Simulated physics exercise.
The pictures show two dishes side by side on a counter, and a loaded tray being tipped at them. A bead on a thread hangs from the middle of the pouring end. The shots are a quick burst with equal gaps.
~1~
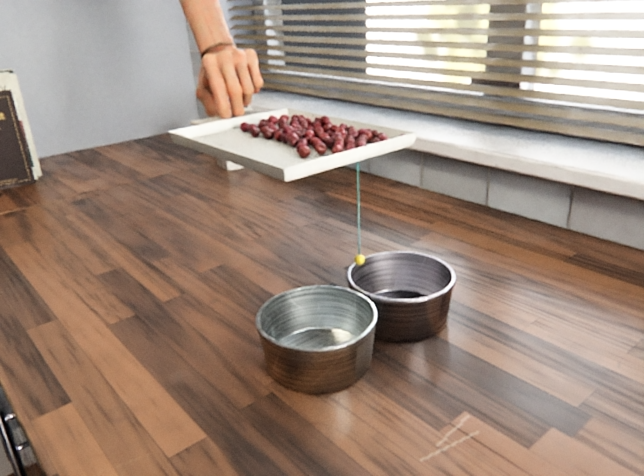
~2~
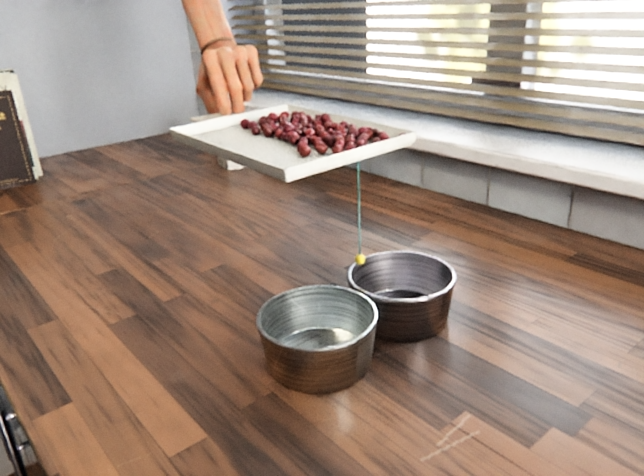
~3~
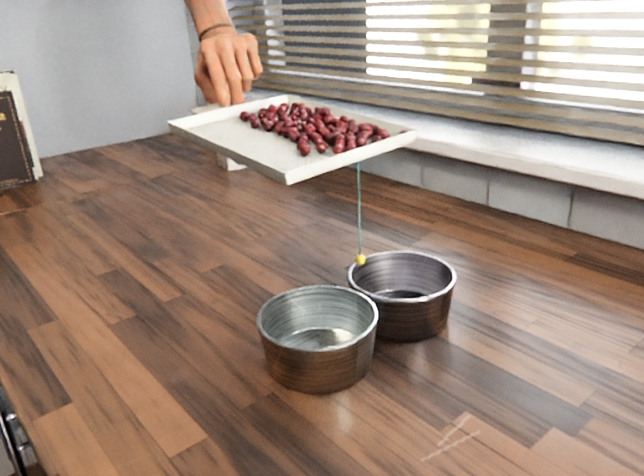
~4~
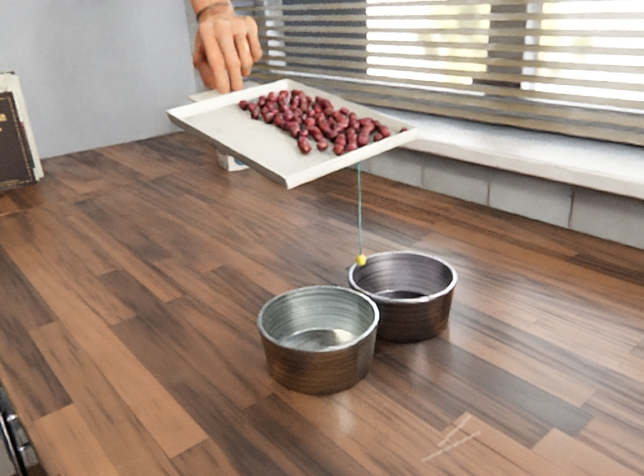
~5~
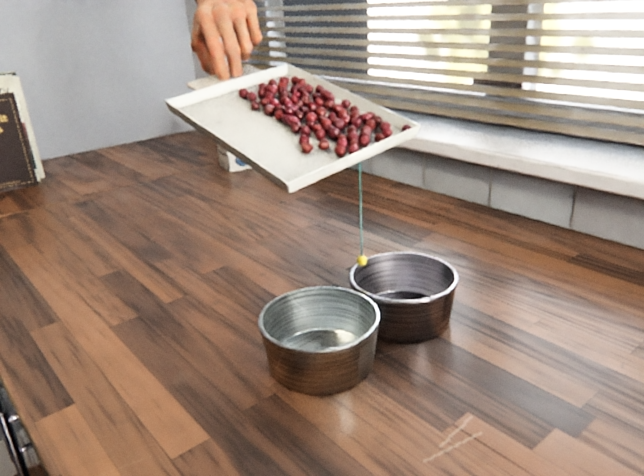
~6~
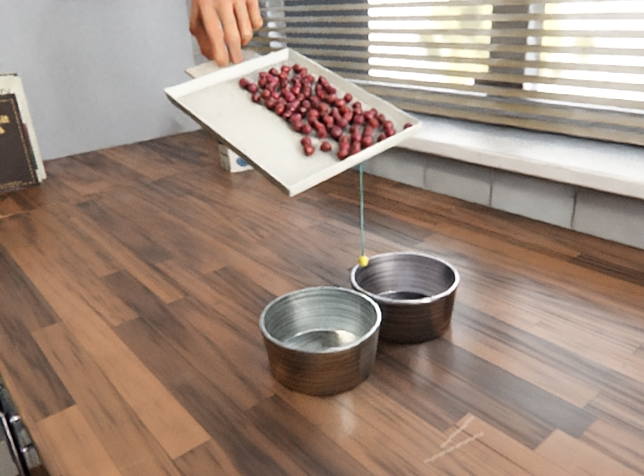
A pale tray tilts above a brown wood-plank counter near a window with slatted blinds, seen from slightly above. It carries small, dark red fruits, while a yellow bead hangs on a thin thread from its edge near two round metallic dishes, one nearer at left. The hand at upper left lifts its end, the near corner dips slightly, and fruits shift toward the lower edge as the view barely drifts.
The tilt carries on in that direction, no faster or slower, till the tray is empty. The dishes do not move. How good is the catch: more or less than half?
Together they catch the larger part.
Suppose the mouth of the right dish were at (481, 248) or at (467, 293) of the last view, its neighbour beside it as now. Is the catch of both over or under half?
One: Below a half. Two: Not half.
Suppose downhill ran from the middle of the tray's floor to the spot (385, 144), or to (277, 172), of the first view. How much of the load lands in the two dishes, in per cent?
Near 40 % and 60 %.
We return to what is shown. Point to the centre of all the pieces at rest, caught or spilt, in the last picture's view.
Near (325, 348).
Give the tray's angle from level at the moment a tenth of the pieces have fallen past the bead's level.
At some 80 degrees.
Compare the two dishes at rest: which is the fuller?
That is the left-hand dish.
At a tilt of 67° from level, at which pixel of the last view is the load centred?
Close to (317, 146).
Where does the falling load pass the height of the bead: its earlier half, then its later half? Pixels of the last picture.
The first part at (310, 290); the rest at (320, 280).
Soon after the last picture, tray tipped steeply; nearly all on the tray; a stray few in the left dish; a small part in the air.
A little later, tray tipped past a quarter turn; about a quarter on the tray; about half in the left dish; a stray few outside both; about a third in the air.
Later still, tray tipped past a quarter turn; most in the left dish; a small part in the right dish; a small part outside both.
At rest, tray tipped past a quarter turn; most in the left dish; a small part in the right dish; a small part outside both.
